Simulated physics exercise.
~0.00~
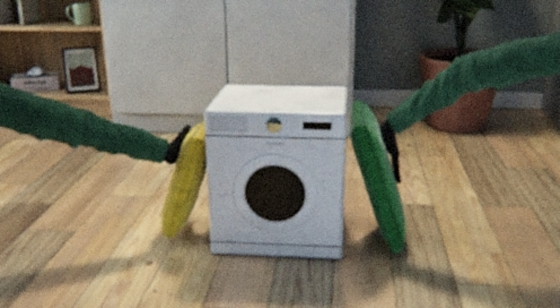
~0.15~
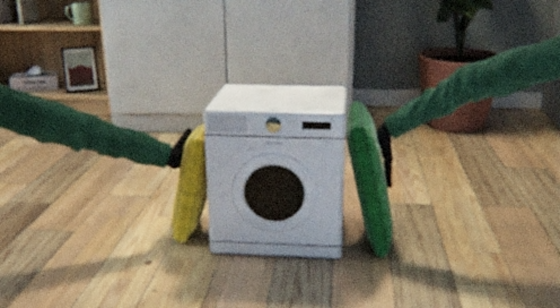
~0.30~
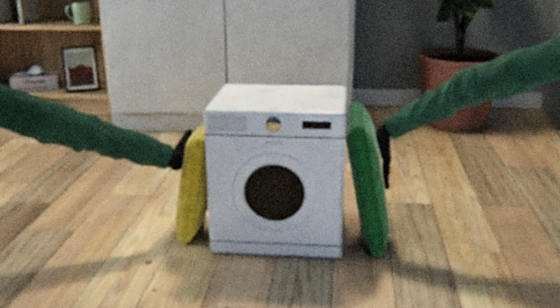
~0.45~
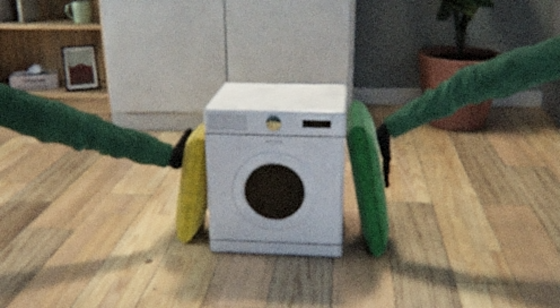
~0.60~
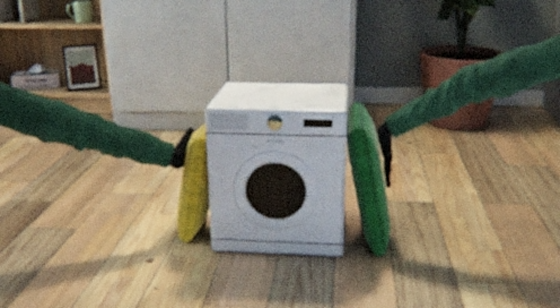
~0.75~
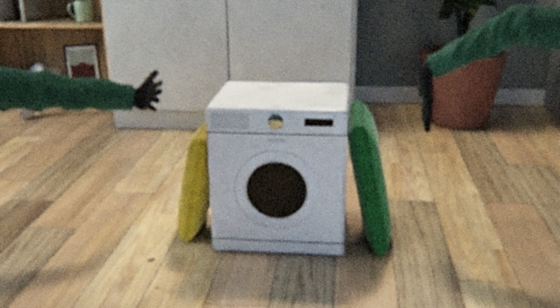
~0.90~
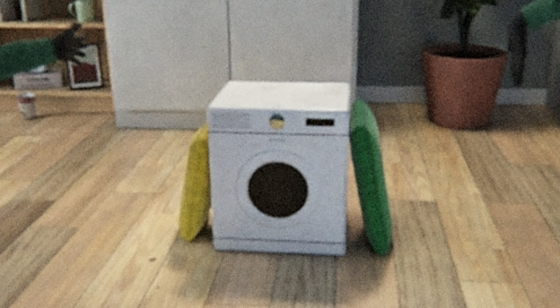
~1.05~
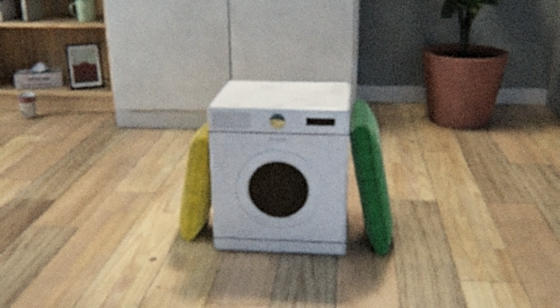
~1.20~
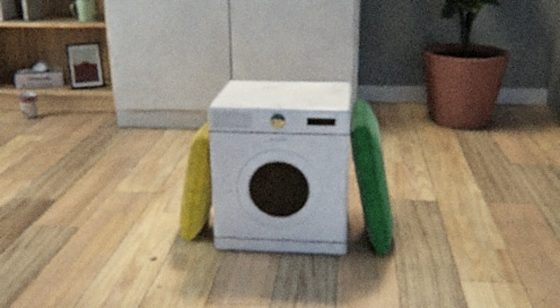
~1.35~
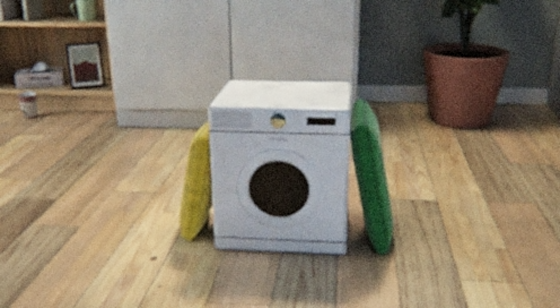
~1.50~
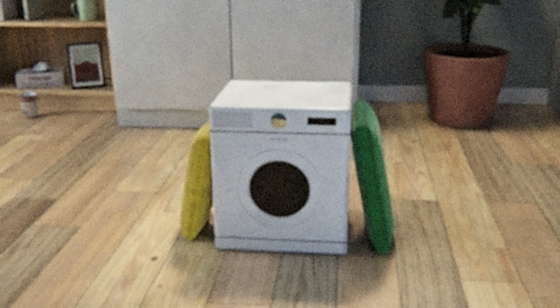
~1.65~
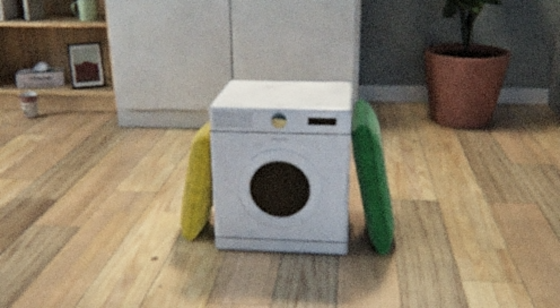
On a wooden floor, green-sleeved hands leaning a yellow soft bag and green pillow against a white machine, then withdrawing, both staying propped.
